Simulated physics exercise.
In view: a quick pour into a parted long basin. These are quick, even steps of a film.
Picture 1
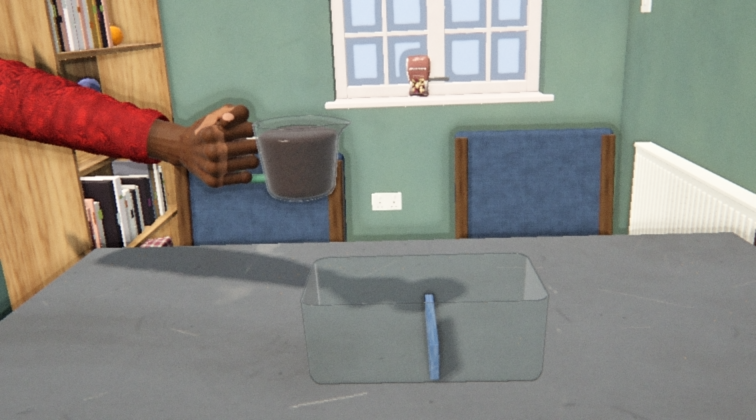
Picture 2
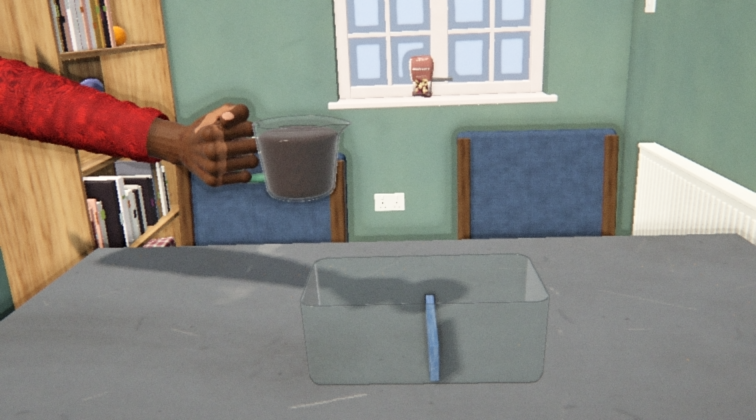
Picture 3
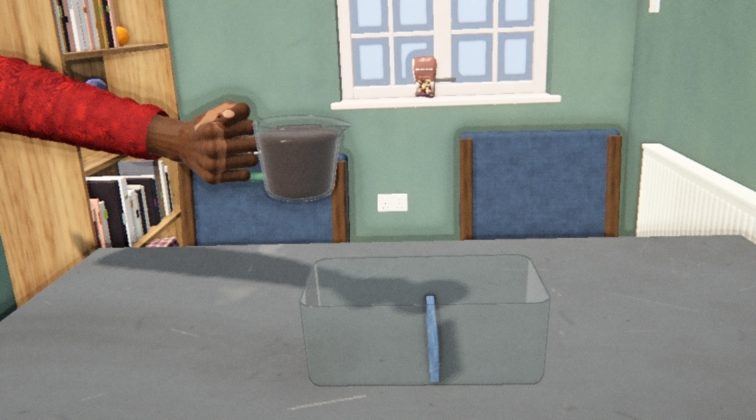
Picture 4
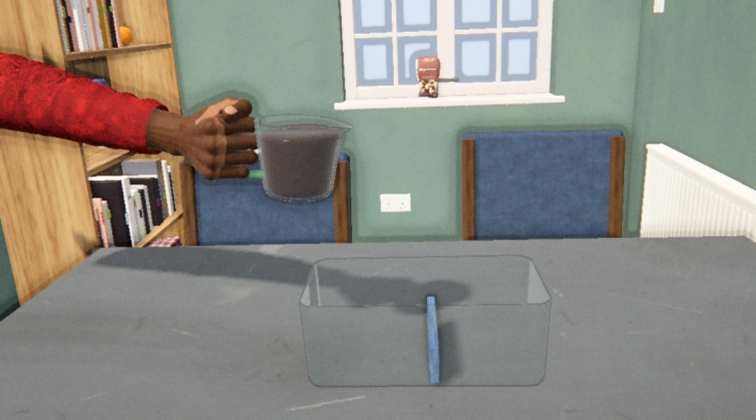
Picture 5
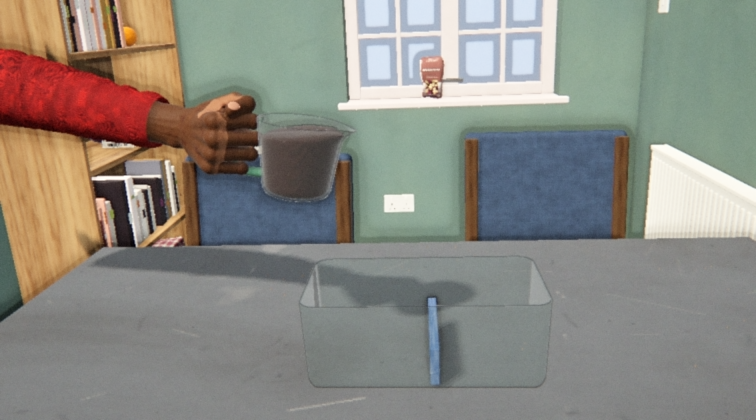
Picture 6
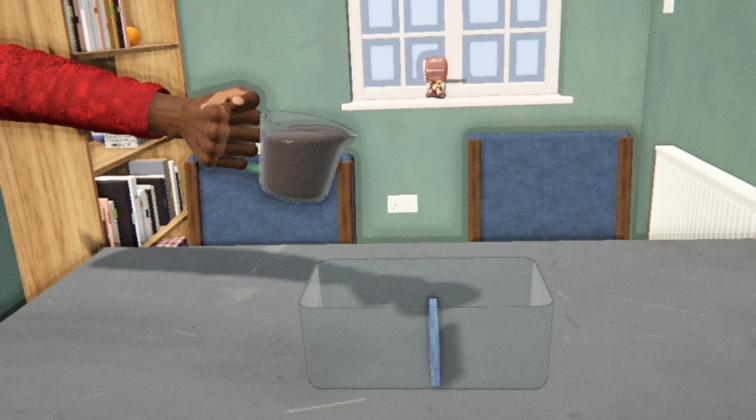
A hand in a red sleeve gradually tilting a clear jug of dark liquid rightward above an empty, divided transparent basin.
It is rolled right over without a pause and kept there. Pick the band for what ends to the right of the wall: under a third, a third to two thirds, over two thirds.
It comes to not even a third.
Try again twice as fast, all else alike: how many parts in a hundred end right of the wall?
Close to 5 per cent.
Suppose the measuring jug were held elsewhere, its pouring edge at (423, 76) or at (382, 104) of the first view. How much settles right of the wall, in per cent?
The first gives 90 %, the second 70 %.
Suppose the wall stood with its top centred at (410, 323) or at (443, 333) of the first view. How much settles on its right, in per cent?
About 55 and 10 per cent.
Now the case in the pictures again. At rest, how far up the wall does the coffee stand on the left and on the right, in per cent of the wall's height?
Left: 40 %. Right: 0 %.
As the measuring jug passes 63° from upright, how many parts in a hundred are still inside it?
Close to 70 per cent.
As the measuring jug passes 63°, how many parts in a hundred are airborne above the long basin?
Close to 25 per cent.
A moment on, the measuring jug is tipped part way and 68 per cent is still to pour, 9 is left of the wall and 0 right of it.
Next, the measuring jug is tipped on its side and 17 per cent is still to pour, 60 is left of the wall and 3 right of it.
Then the measuring jug is tipped on its side and 1 per cent is still to pour, 88 is left of the wall and 5 right of it.
Later the measuring jug is tipped on its side and 0 per cent is still to pour, 91 is left of the wall and 6 right of it.
Finally, 91 per cent lies left of the wall, 6 right of it and 3 outside.
